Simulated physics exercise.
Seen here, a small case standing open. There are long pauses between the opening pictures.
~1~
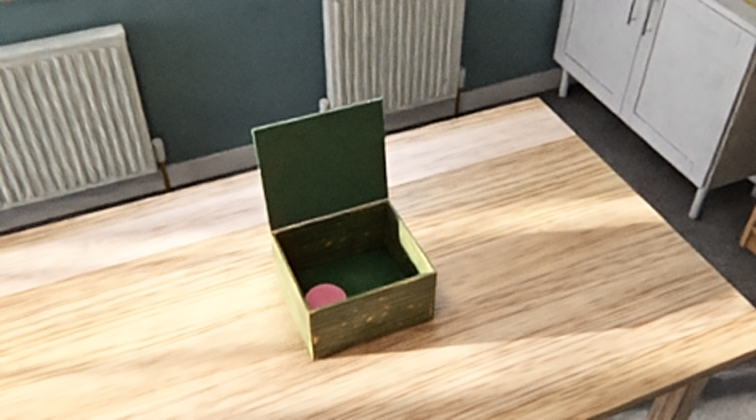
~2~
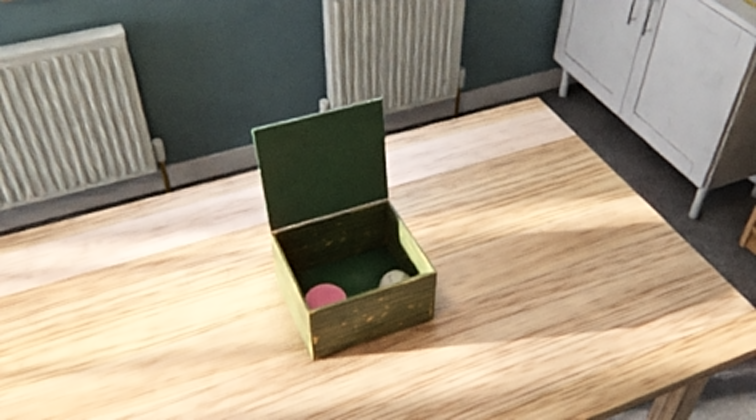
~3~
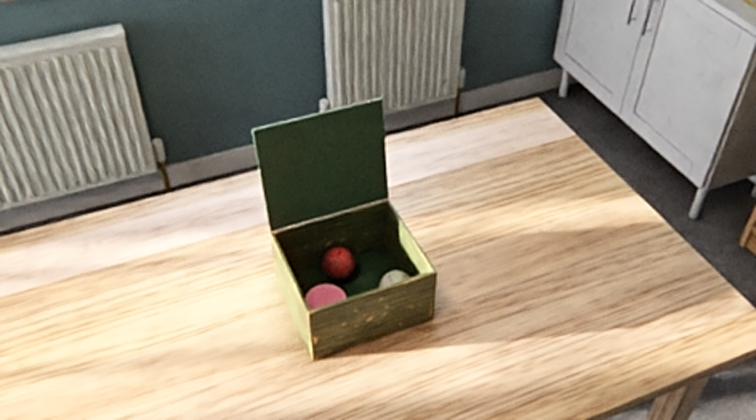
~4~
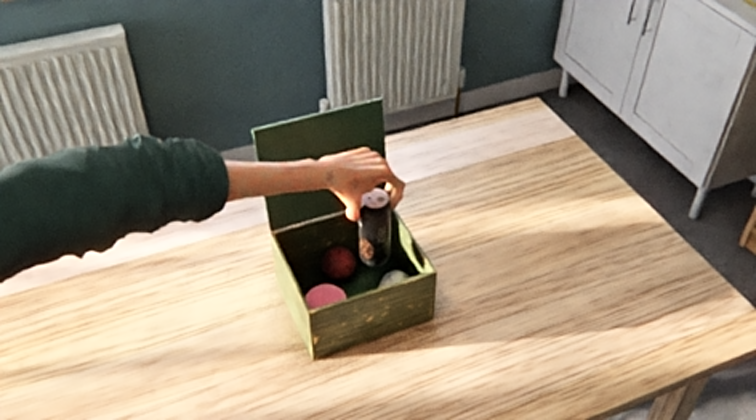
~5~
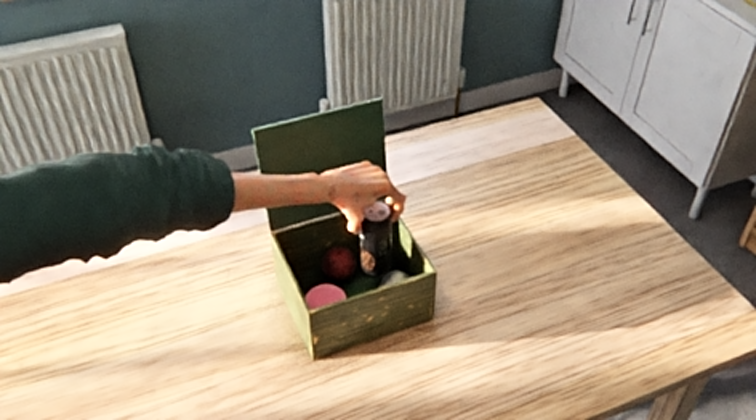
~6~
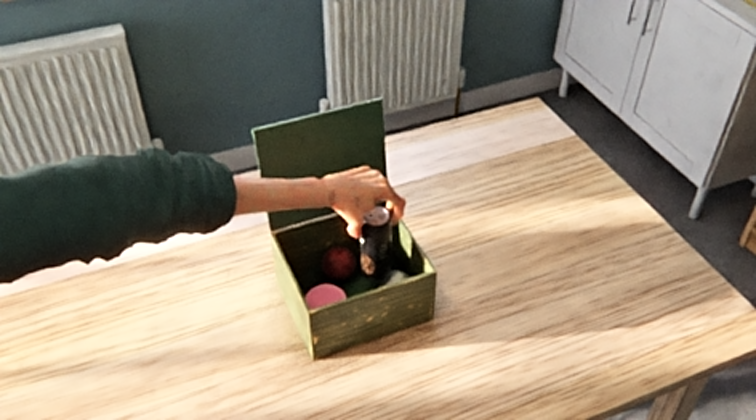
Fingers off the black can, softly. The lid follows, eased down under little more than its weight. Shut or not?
Here the lid closes.
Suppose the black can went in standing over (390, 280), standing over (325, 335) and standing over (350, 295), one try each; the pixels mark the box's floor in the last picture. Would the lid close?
First, it is held up; second, it will not close; third, it will not close.
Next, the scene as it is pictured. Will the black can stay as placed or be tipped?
It ends up tilted.
Then, 0.30 s later than the last frame, black can on its side near (345, 278); white ball moved a little.
Then, 1.20 s later than the last frame, lid 82° above the rim; black can on its side near (335, 289); white ball moved a little.
Then, 1.70 s later than the last frame, lid 45° above the rim; black can on its side near (335, 290); white ball moved a little.
Then, 2.00 s later than the last frame, lid 13° above the rim; black can on its side near (335, 290); white ball moved a little.
When it is over, lid shut; lying over in the box, black can; the other 3 as before. End places, in pixels of the last picture, black can near (335, 291).
